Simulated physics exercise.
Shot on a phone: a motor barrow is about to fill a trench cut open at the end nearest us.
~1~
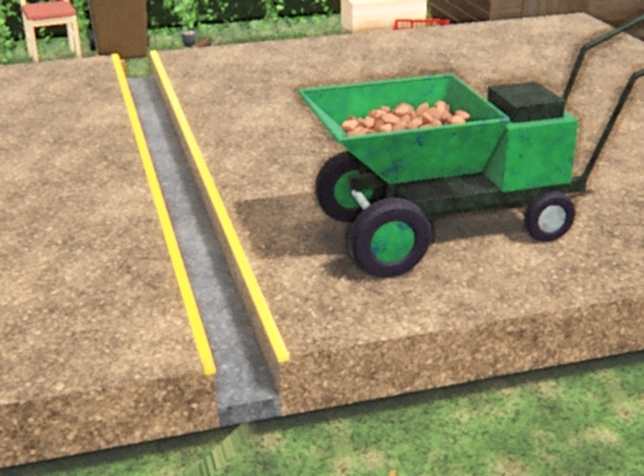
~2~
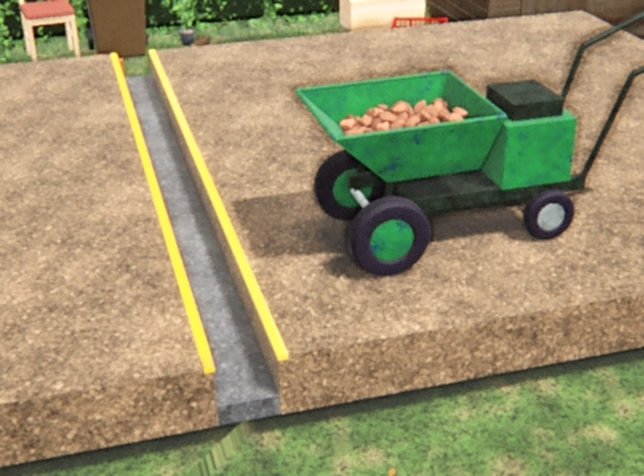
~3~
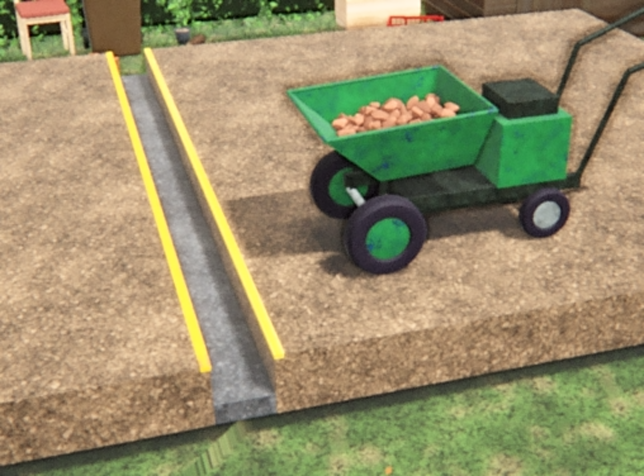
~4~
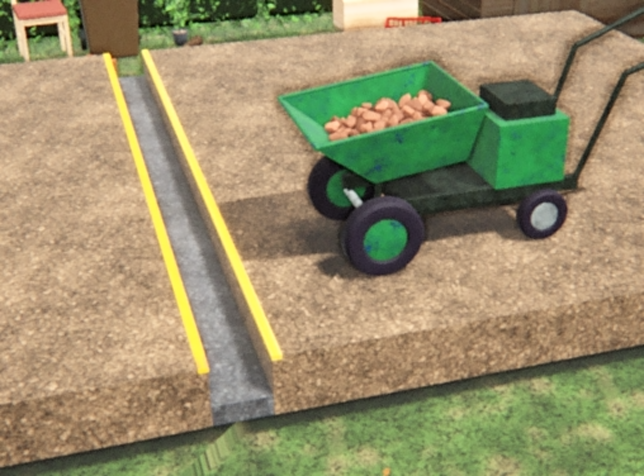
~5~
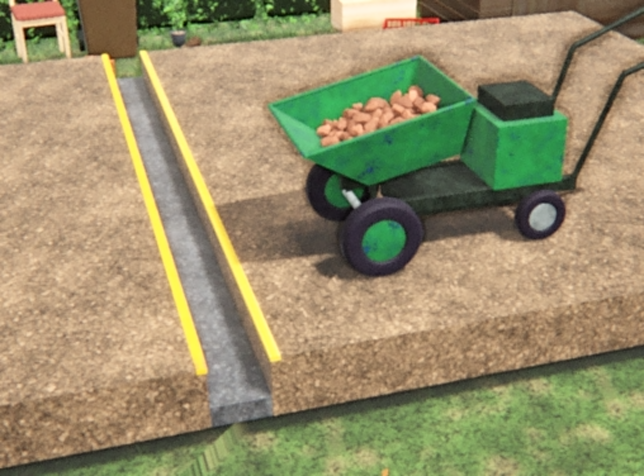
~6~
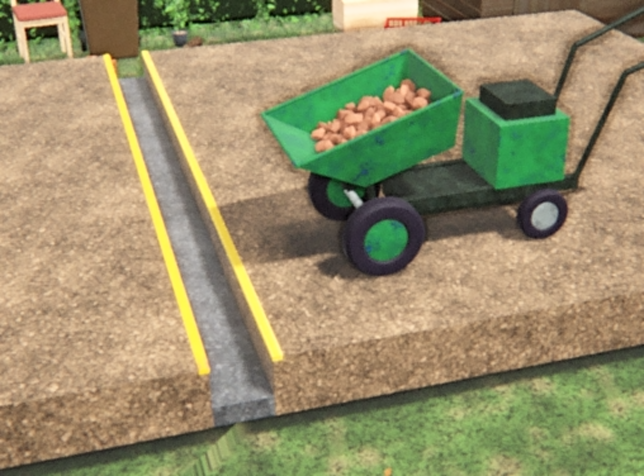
To begin with, a green motor barrow loaded with reddish-brown lumps of rubble stands with its skip level, to the right of a narrow, yellow-edged trench in brown ground. The skip then tilts gradually forward to the left, its front lip lowering and its back rising away from the body, with the rubble still inside.
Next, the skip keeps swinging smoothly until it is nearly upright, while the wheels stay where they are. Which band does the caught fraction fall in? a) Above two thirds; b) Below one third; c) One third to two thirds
The answer is a.
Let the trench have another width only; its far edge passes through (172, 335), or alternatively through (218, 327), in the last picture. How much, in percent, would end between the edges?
The first case gives around 80 percent, and the second around 60 percent.
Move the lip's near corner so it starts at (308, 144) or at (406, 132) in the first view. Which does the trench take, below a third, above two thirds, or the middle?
More than two thirds, then below one third.
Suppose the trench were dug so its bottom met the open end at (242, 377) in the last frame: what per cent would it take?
I'd guess about 60 %.
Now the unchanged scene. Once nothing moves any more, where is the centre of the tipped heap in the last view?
Close to (209, 289), more or less.
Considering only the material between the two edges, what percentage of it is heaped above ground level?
I'd estimate around 0 %.
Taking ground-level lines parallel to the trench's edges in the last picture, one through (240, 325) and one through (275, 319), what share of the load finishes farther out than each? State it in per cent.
I'd put it near 60 in a hundred, then near 90 in a hundred.
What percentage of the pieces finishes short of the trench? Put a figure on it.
5 percent.
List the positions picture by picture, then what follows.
In the first picture, lip of the skip at (338, 140), level; top of the load at (412, 127), lumps of rubble; first edge of the trench at (268, 321); far edge at (198, 332), the trench under half as wide as the skip, and about as deep as wide.
In the second picture, lip of the skip at (335, 140), level; top of the load at (409, 125).
In the third picture, lip of the skip at (326, 141), tipped barely; top of the load at (406, 119).
In the fourth picture, lip of the skip at (316, 148), tipped a little; top of the load at (408, 111).
In the fifth picture, lip of the skip at (305, 157), tipped a little; top of the load at (408, 114).
In the sixth picture, lip of the skip at (297, 166), tipped clearly; top of the load at (414, 114); first edge of the trench at (262, 320); far edge at (192, 332).
Soon after the last picture, skip tipped steeply; all in the skip.
A little later, skip tipped right over; about two thirds in the skip; a small part short of the trench; about a third in or heaped over the trench.
Later still, skip tipped right over; a small part in the skip; a small part short of the trench; most in or heaped over the trench.
At rest, skip tipped right over; a small part in the skip; a small part short of the trench; most in or heaped over the trench; none beyond it.
